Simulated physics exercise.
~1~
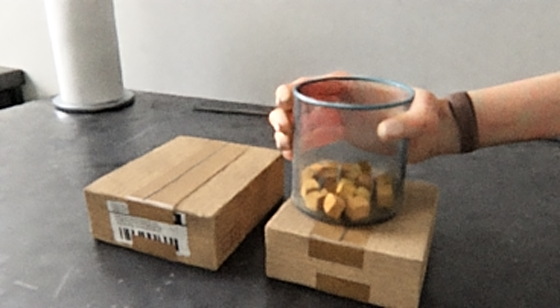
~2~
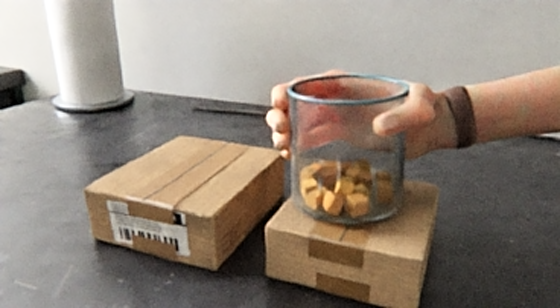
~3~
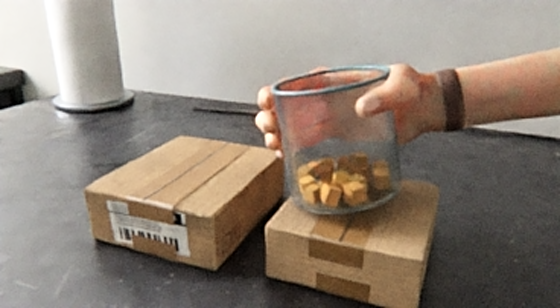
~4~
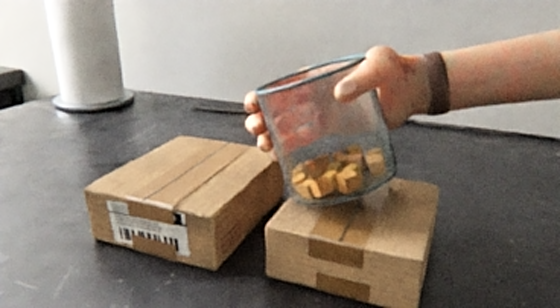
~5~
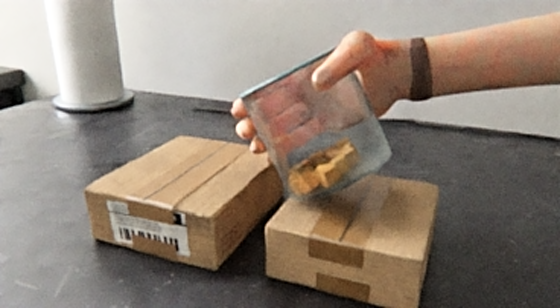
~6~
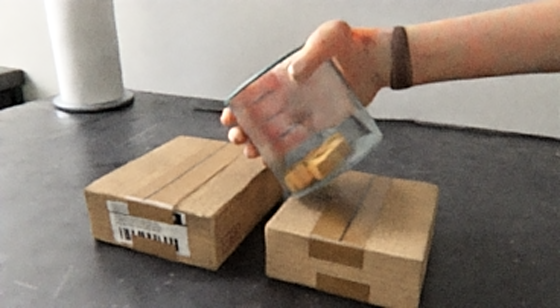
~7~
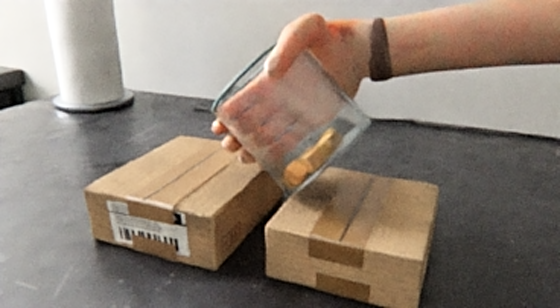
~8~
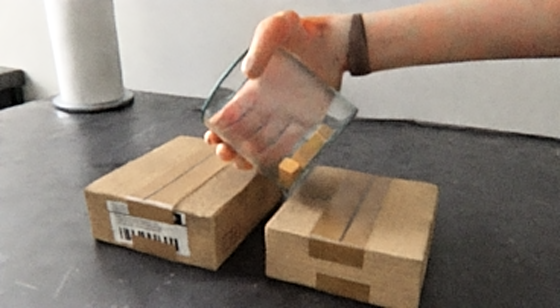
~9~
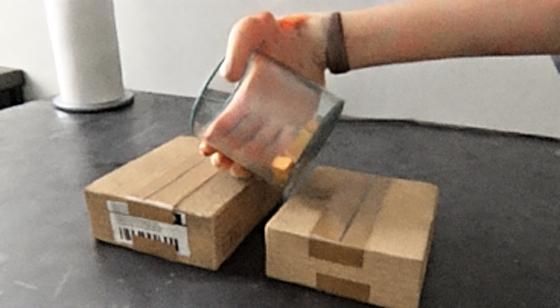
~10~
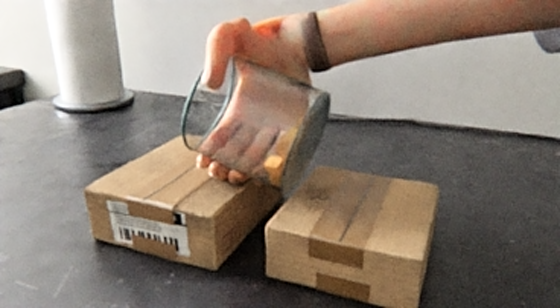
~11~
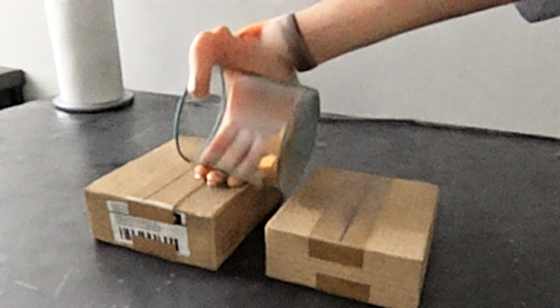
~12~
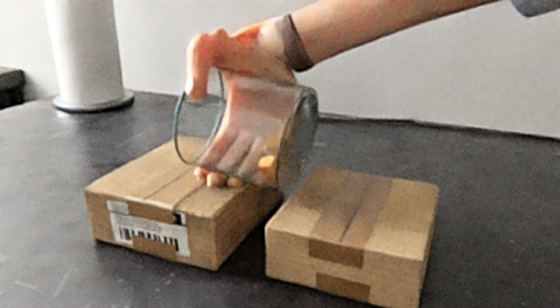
A clear, open glass holding a small heap of orange-brown cubes stands upright on the right-hand of two cardboard boxes, gripped by a hand reaching in from the right. The hand lifts it slightly and begins to lean it to the left, toward the other box. As the tilt steepens, the glass travels left over the gap and the cubes gather low against its base and side. The hand keeps turning it until it lies nearly on its side, then lowers it a little toward the left box. It ends there, mouth facing left, still held, with the cubes inside.
